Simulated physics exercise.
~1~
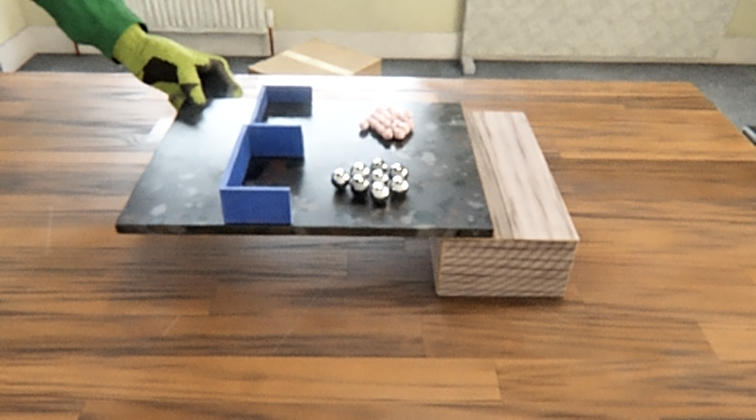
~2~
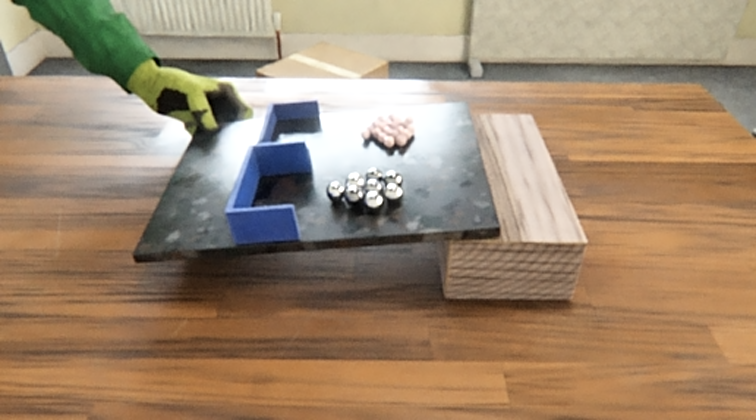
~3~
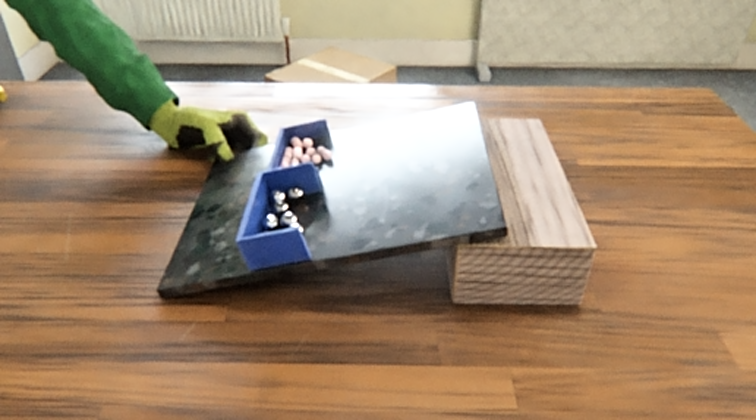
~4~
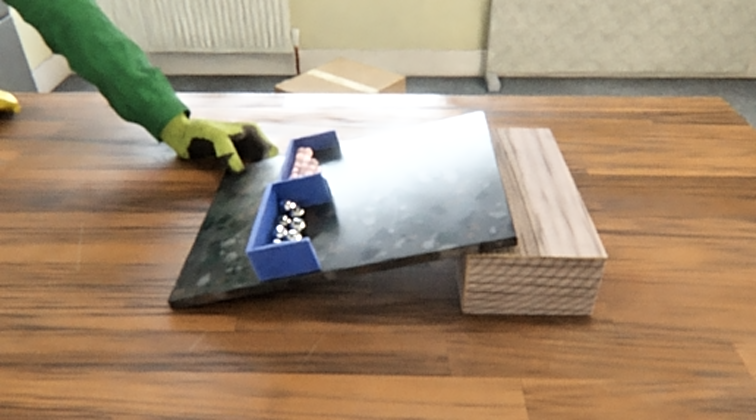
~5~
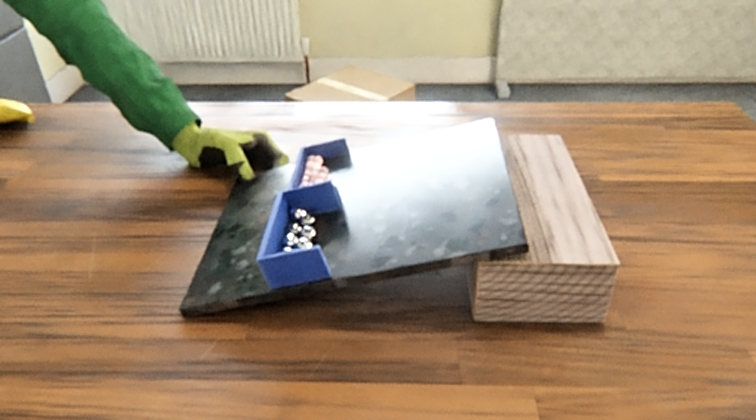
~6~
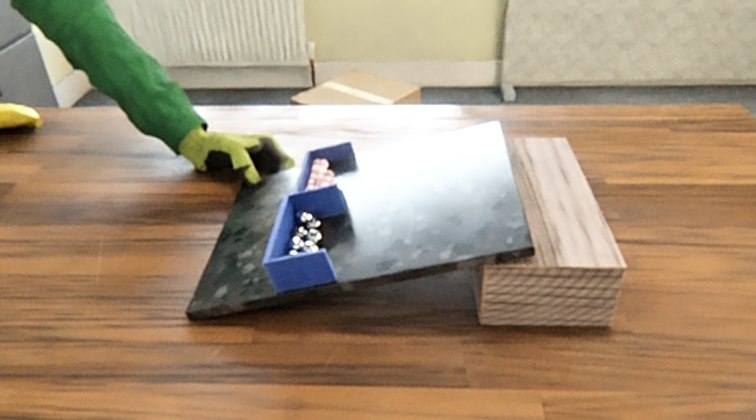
On a wooden tabletop, a gloved hand lowers the left end of a dark speckled board propped on a block, and silvery balls and small pinkish pieces move left into two blue barriers, where both groups stay gathered as the board rests tilted.
